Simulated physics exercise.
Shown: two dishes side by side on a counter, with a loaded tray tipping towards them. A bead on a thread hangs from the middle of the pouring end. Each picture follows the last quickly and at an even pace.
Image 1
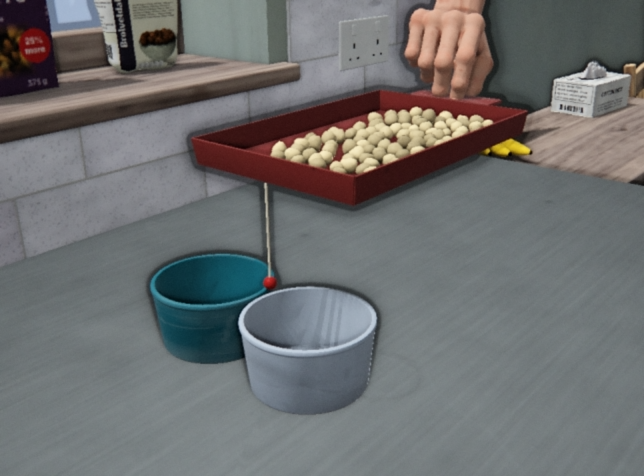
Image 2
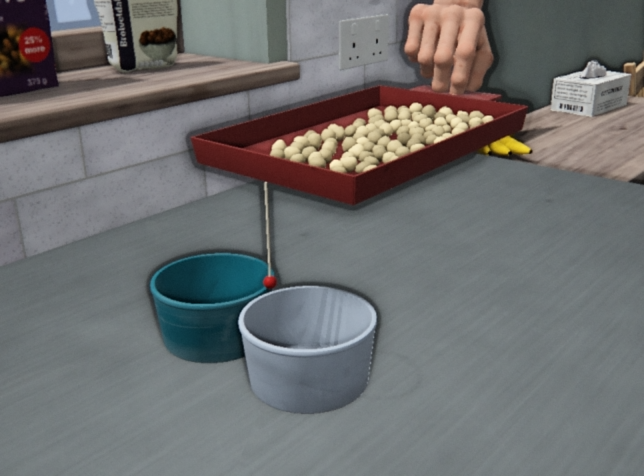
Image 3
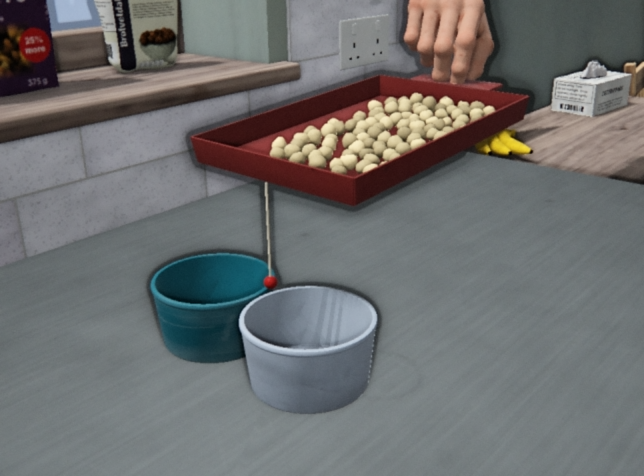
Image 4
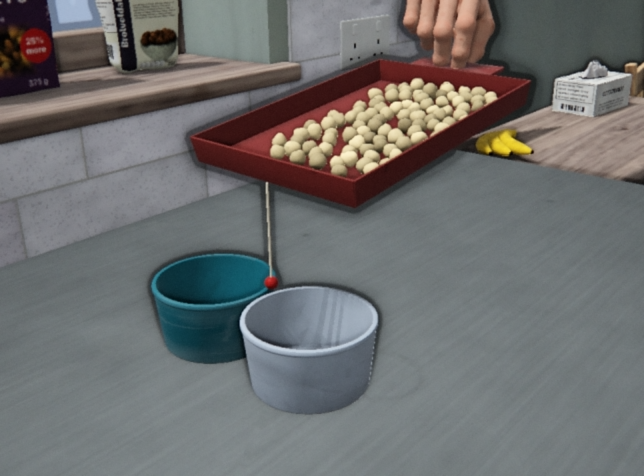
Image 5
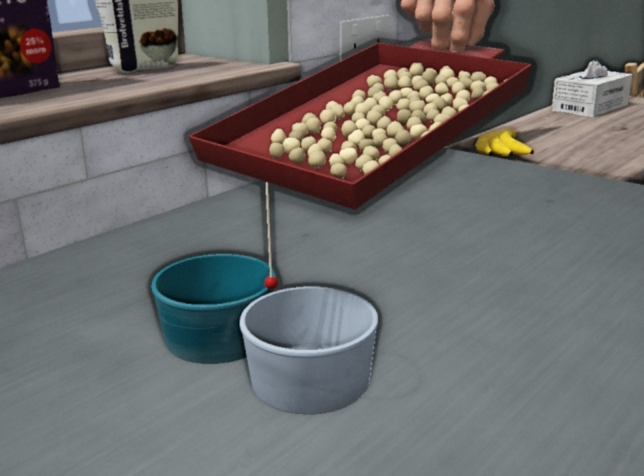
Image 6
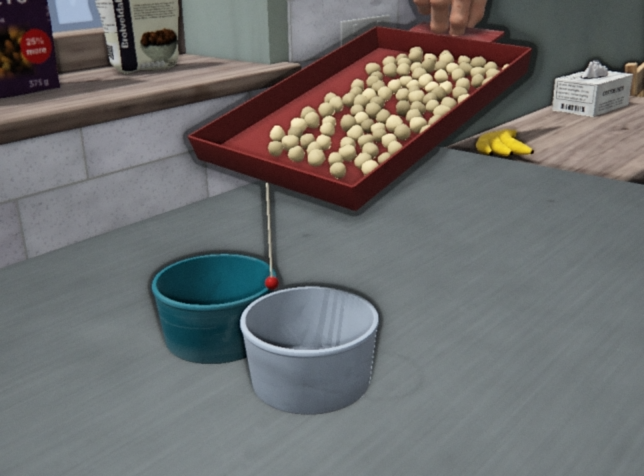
In the video, a hand at the far end of a red tray of round, pale nuts gradually raises that end, tilting the tray above a teal dish and a pale grey dish, while a red bead hangs nearly still.
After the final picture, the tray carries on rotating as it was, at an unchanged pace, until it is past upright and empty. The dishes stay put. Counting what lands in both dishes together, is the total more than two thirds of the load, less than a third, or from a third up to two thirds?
By the end the two dishes capture a poor share, below a third.
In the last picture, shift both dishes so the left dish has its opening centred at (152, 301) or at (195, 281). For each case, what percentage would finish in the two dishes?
The first gives 70 %, the second 30 %.
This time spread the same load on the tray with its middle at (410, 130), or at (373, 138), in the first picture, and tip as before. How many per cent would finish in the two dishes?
You'd get near 20 percent first and near 20 percent next.
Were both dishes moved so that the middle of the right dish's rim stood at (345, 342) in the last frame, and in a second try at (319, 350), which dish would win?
The one on the right side, and then the one on the right side.
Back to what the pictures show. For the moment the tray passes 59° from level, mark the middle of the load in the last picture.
The load's middle is around (321, 122).
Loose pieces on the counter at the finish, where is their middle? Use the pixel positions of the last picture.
Their middle ends up at roughly (225, 443).
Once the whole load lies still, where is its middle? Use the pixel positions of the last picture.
At about (234, 429).
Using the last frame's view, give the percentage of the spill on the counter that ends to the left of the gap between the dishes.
Around 70 percent of the pieces.
Shortly afterwards, tray tipped steeply; the whole lot on the tray.
Next, tray tipped right over; all but a few on the tray; only a few outside both; only a few in the air.
Some moments later, tray tipped past a quarter turn; near a quarter in the right dish; the bulk outside both.
In the end, tray tipped past a quarter turn; near a quarter in the right dish; none at all in the left dish; the bulk outside both.
